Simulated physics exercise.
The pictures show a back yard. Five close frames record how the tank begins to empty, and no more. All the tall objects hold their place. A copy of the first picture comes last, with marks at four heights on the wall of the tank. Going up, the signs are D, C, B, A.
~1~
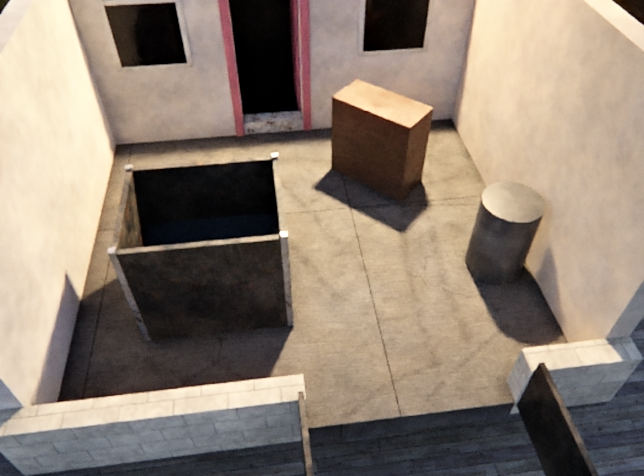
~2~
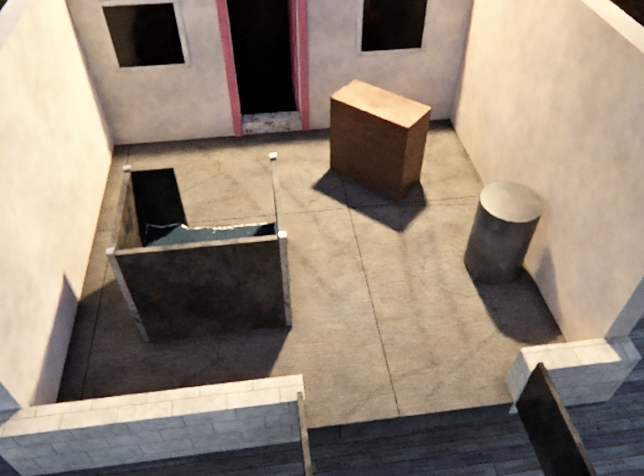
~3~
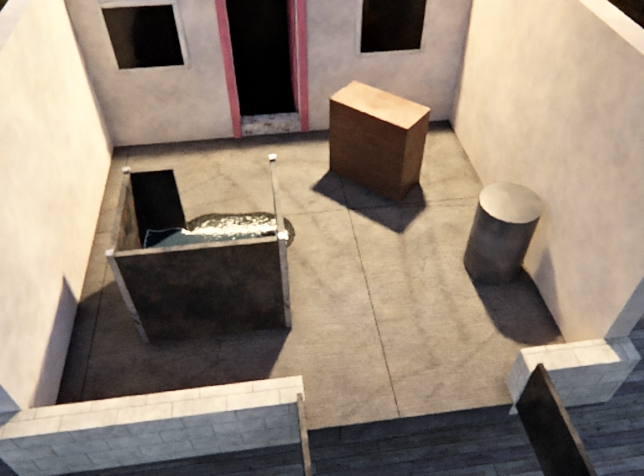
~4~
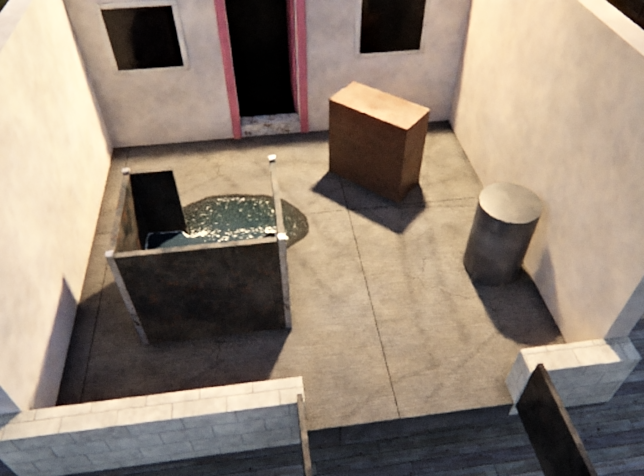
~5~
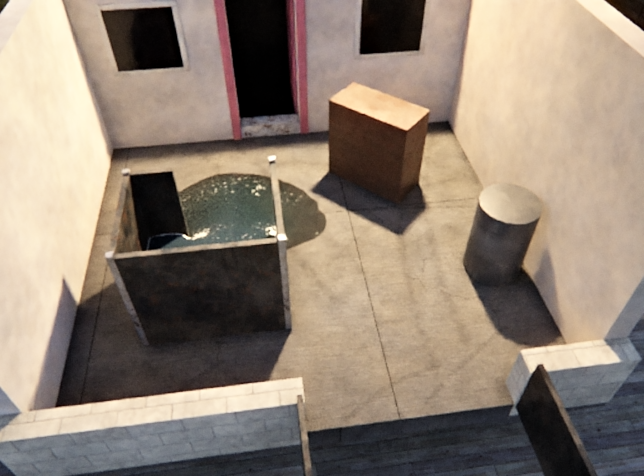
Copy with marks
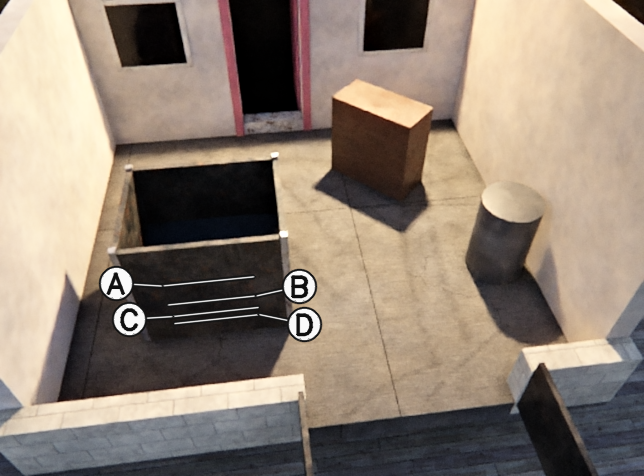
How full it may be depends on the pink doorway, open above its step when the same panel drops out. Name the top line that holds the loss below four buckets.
Take B.
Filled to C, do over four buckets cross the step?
No.
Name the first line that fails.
It is A.
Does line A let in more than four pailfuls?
Yes, that goes wrong.
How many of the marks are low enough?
Three.
On the marked copy, A at (208, 281); B at (212, 300); C at (215, 312); D at (217, 319); from the bottom up D, C, B, A.
With A, about 9 bucketfuls get in.
With B, a bucket or two gets in.
With C, nothing gets over.
With D, nothing gets over.
